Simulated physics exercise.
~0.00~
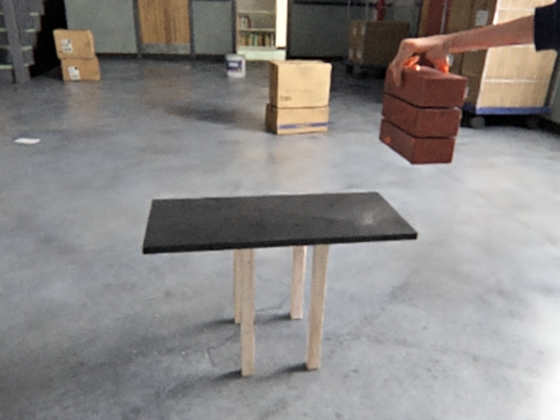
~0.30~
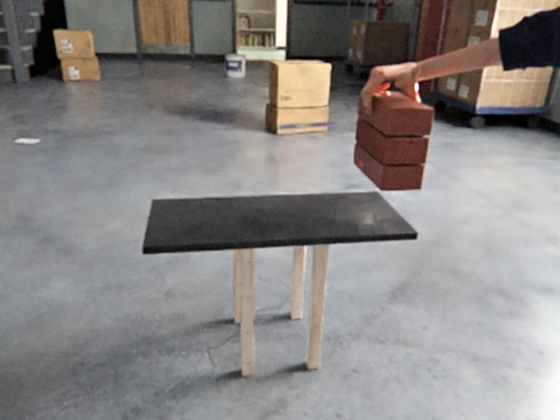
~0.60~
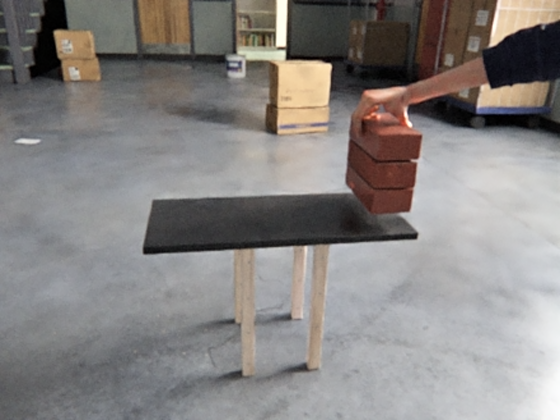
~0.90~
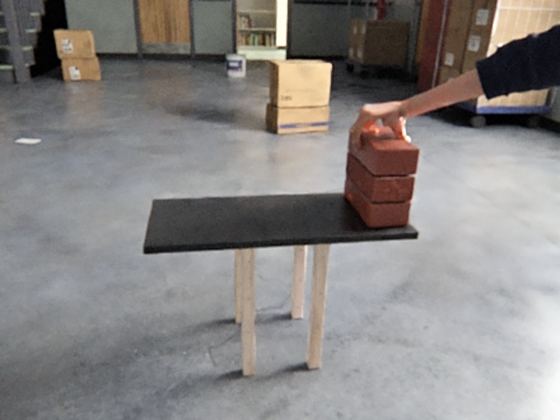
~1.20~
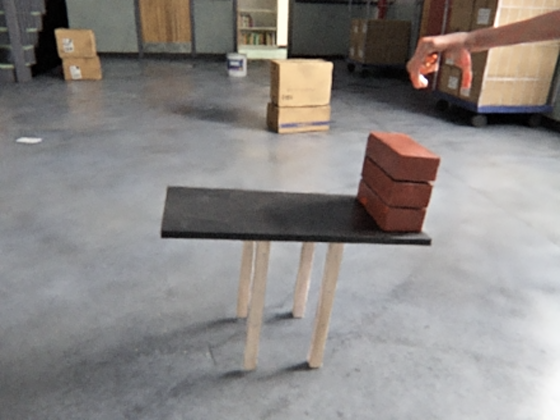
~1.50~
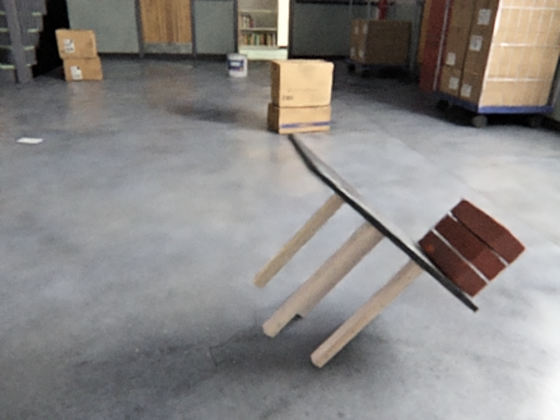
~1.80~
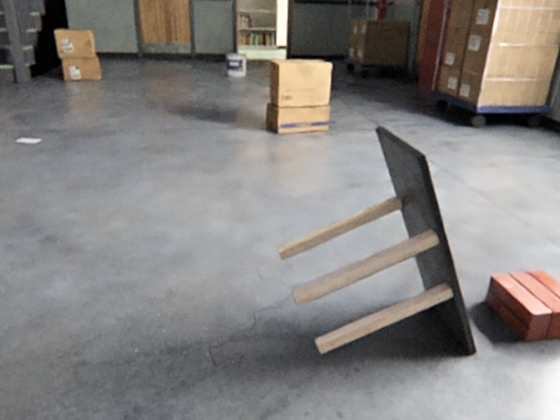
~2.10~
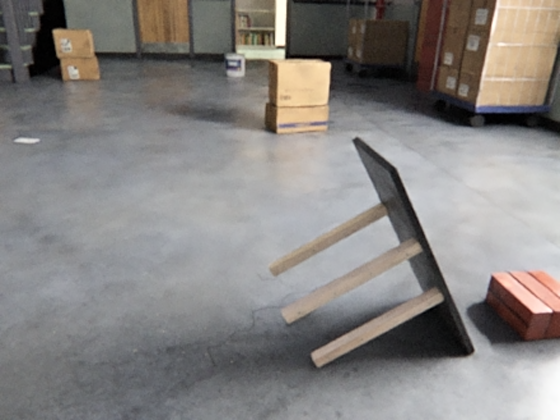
A hand sets stacked red bricks on a black trestle's right end, and it topples rightward.
